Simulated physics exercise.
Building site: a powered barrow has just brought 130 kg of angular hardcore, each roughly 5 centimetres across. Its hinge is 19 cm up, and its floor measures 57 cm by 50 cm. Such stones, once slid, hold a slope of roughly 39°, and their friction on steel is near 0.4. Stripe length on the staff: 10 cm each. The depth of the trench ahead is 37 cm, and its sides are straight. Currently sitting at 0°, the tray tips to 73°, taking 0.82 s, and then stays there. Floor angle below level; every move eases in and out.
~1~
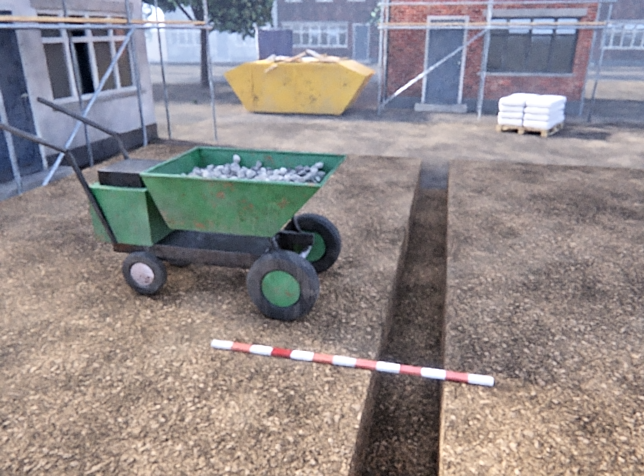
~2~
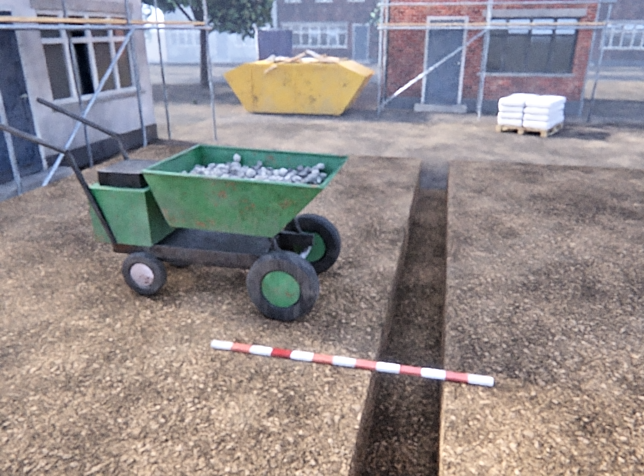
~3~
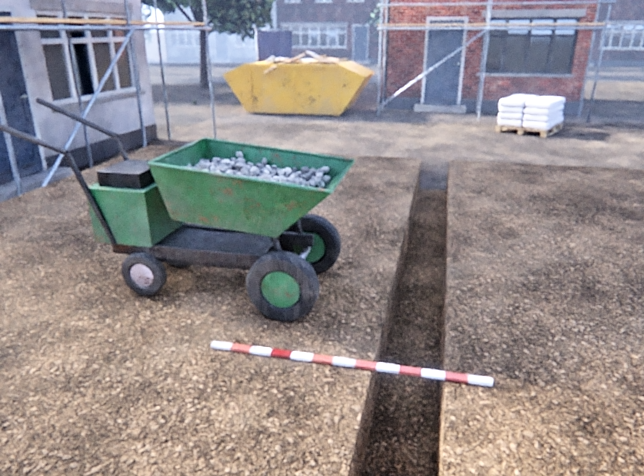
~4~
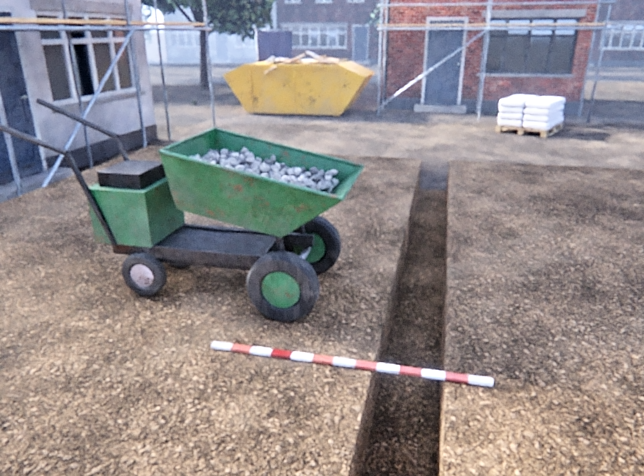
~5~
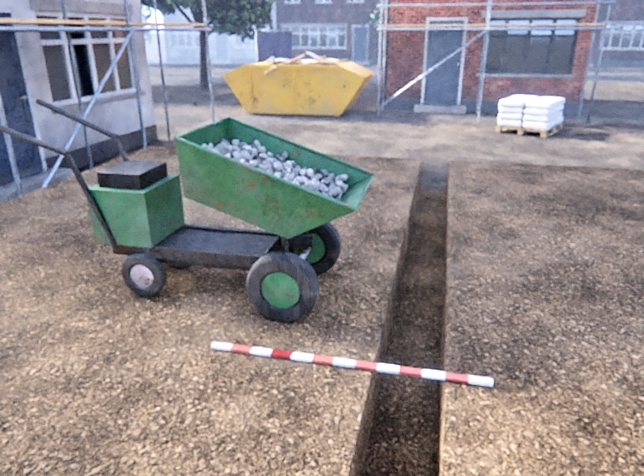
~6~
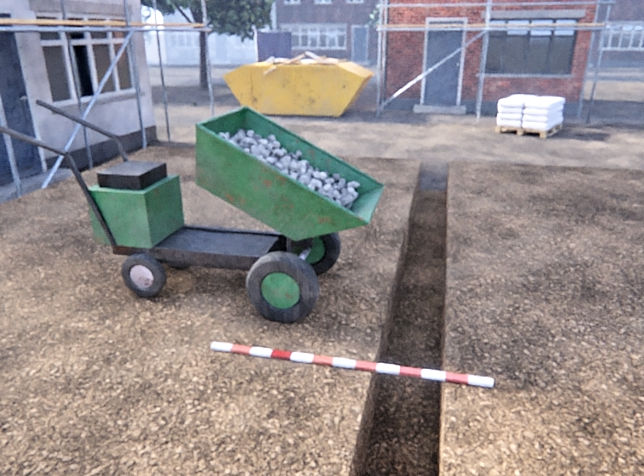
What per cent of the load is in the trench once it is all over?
71 %.
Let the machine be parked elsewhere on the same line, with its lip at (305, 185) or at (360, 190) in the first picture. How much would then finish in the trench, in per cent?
90 %, then 20 %.
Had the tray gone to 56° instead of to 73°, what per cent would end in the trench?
With that change, near 35 per cent.
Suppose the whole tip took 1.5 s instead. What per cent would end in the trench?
Around 85 per cent would end in the trench.
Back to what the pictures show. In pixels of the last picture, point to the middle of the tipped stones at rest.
Somewhere around (429, 346) in the last picture.
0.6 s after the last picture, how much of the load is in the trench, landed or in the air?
By that point it's something like 25 in a hundred.
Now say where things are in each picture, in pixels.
Lip at (320, 186), floor tilted 0°, highest stones at (280, 170), in the first frame.
The tray is at 1°, its lip at (323, 188); the top of the load is at (242, 170), in the second frame.
Lip at (331, 192), floor tilted 5°, highest stones at (220, 164), in the third frame.
The tray is at 11°, its lip at (342, 200); the top of the load is at (220, 157), in the fourth frame.
Lip at (355, 210), floor tilted 19°, highest stones at (224, 148), in the fifth frame.
The tray is at 27°, its lip at (368, 224); the top of the load is at (236, 137), in the sixth frame.
Then, 0.3 s after the last picture the floor is at 62°, 100 % in the tray; the foremost stones are at (392, 259).
Then, 0.6 s after the last picture the floor is at 73°, 71 % in the tray, 25 % in the trench, 4 % past the trench; the foremost stones are at (459, 313).
Then, 0.9 s after the last picture the floor is at 73°, 18 % in the tray, 53 % in the trench, 29 % past the trench; the foremost stones are at (583, 320).
Then, 2.9 s after the last picture the floor is at 73°, 0 % in the tray, 71 % in the trench, 29 % past the trench; the foremost stones are past the picture's edge.
